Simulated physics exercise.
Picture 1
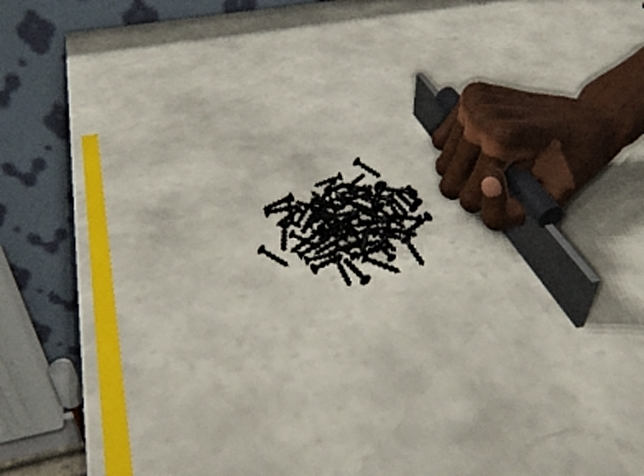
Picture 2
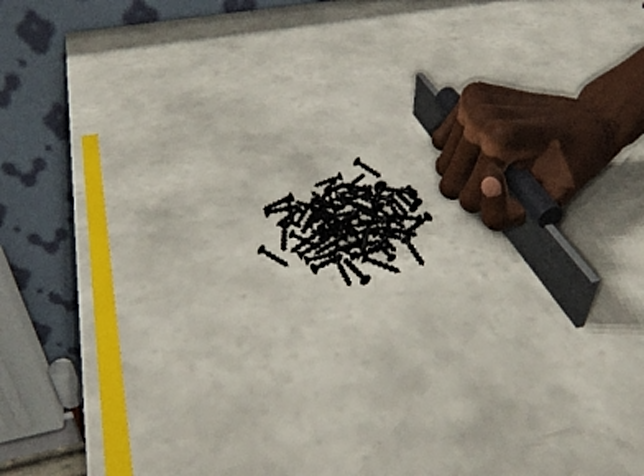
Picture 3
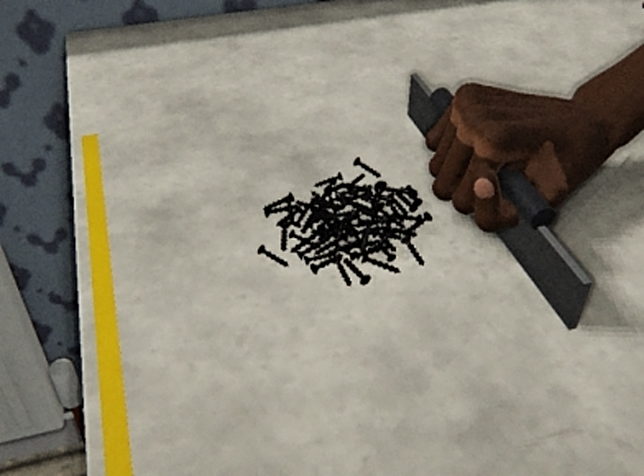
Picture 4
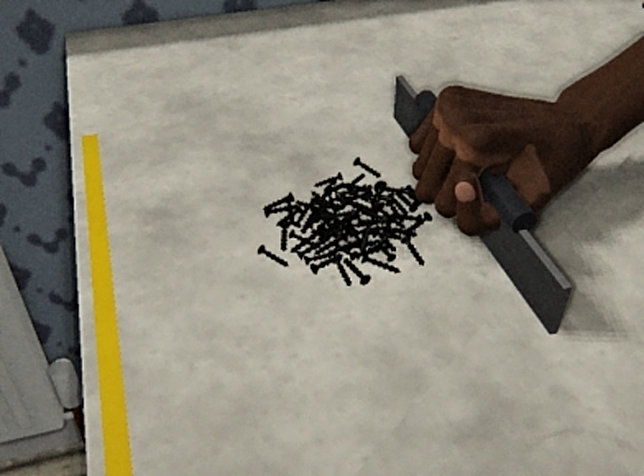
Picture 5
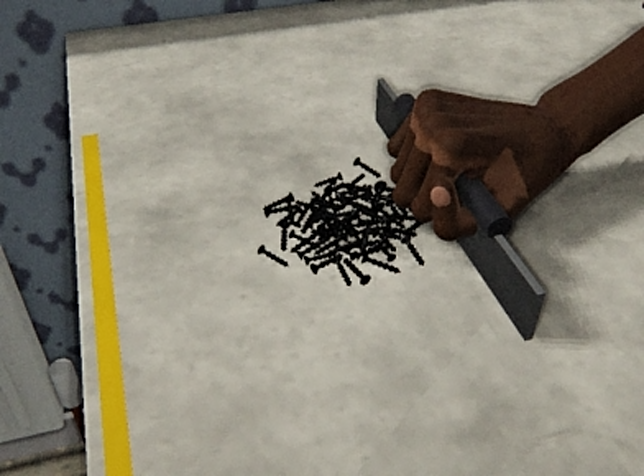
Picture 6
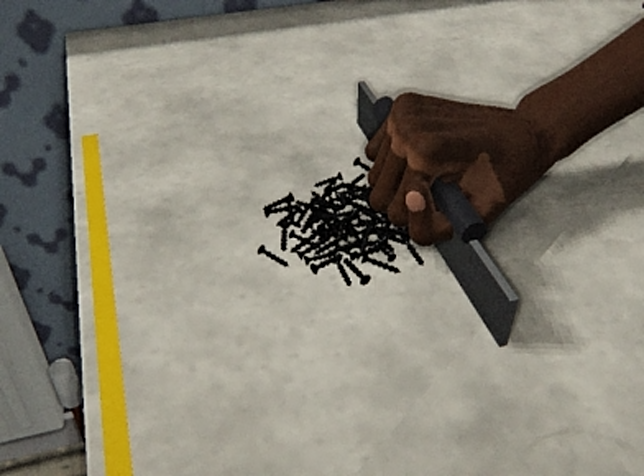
A dark-skinned hand grips a dark, flat-bladed scraper at the right of a pale, mottled tabletop, seen from above at a slight angle. A loose heap of black screws lies near the middle, with a strip of yellow tape along the left edge and blue, dark-spotted flooring beyond. The scraper rests briefly, then slides slowly left to the heap's right side, nudging a few screws.
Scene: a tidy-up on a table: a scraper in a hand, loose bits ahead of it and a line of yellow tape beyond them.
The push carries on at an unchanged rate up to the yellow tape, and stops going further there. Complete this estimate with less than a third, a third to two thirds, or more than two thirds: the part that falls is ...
The part that falls is more than two thirds.
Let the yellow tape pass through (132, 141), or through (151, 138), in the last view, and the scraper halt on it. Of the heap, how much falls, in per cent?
Roughly 30 % and 20 %.
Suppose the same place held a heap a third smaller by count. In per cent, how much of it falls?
My guess is about 100 per cent.
Just after the last frame, scraper still moving, near (255, 199); heap all on the table, its front near (164, 249).
A moment on, scraper stopped at the yellow tape; heap the larger part over the edge.
Further on, scraper stopped at the yellow tape; heap every one over the edge.
When it is over, scraper stopped at the yellow tape; heap every one over the edge.
